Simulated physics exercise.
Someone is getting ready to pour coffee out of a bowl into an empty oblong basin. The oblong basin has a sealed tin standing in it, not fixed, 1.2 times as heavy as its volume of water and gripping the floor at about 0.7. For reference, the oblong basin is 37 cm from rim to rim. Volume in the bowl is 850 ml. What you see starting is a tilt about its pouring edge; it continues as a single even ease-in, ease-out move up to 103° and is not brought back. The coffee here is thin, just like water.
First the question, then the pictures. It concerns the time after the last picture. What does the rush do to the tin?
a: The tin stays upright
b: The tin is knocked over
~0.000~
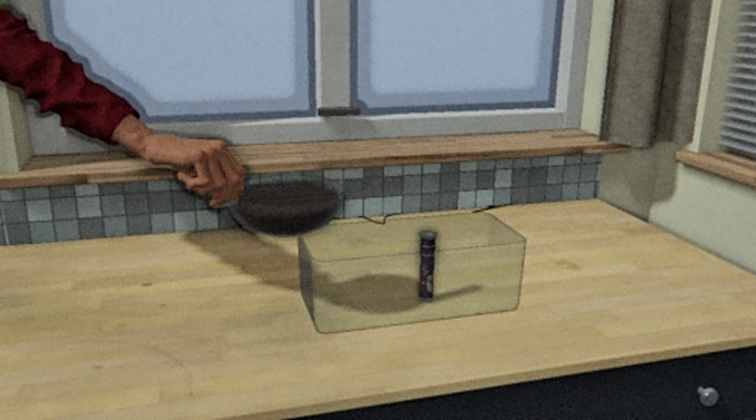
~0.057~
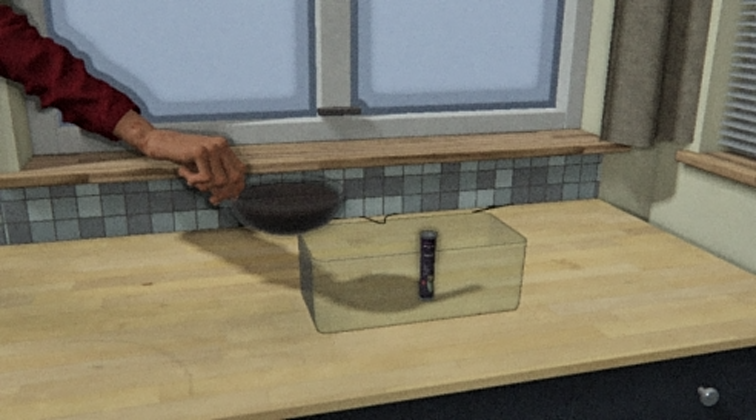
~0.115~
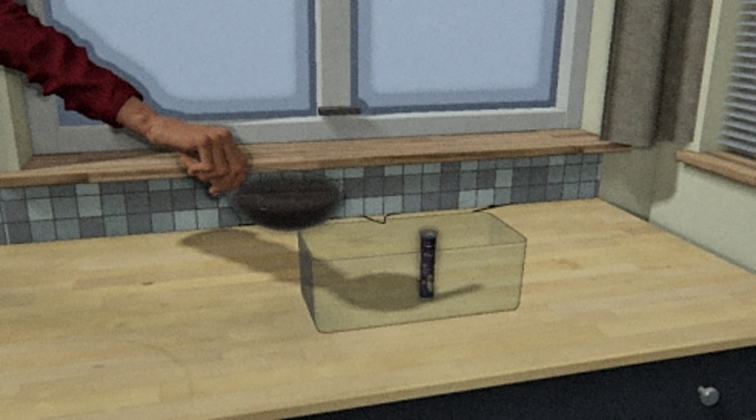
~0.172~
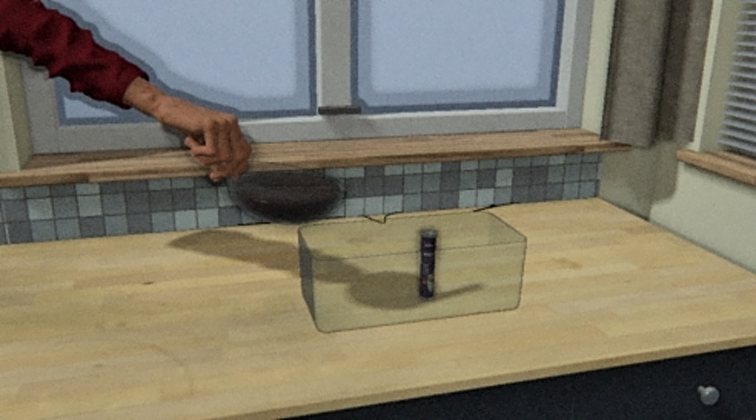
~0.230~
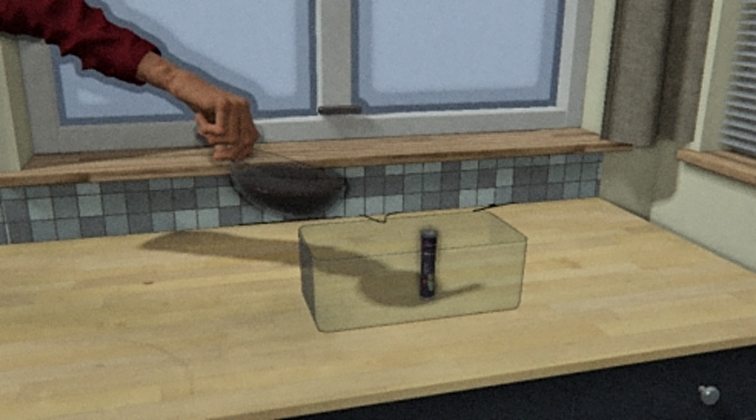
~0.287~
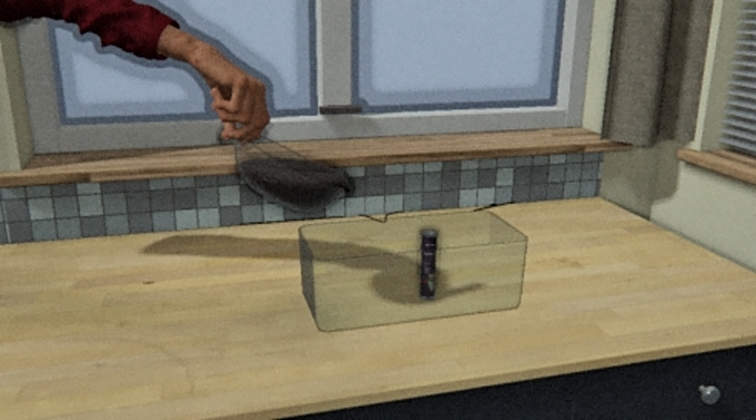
Option b: The tin is knocked over.
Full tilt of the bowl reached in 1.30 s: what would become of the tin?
Then the tin does not tip.
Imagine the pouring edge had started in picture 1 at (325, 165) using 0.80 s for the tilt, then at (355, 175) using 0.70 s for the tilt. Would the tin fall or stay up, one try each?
Run one: It tumbles. Run two: It tumbles.
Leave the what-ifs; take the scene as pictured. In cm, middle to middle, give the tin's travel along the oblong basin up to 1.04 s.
Near 5 cm.
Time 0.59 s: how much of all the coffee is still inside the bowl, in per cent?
Around 14 in a hundred.
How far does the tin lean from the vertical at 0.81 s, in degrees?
It leans about 10° from upright.
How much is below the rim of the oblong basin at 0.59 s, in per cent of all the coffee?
I'd estimate some 28 percent of the liquid.
After 0.59 s the tilt is 87° and 15 per cent is still to pour; the tin stands where it began.
After 0.81 s the tilt is 103° and 0 per cent is still to pour; the tin leans 11°.
After 1.04 s the tilt is 103° and 0 per cent is still to pour; the tin leans 35°.
After 1.29 s the tilt is 103° and 0 per cent is still to pour; the tin lies on its side.
In the end the tin lies on its side.
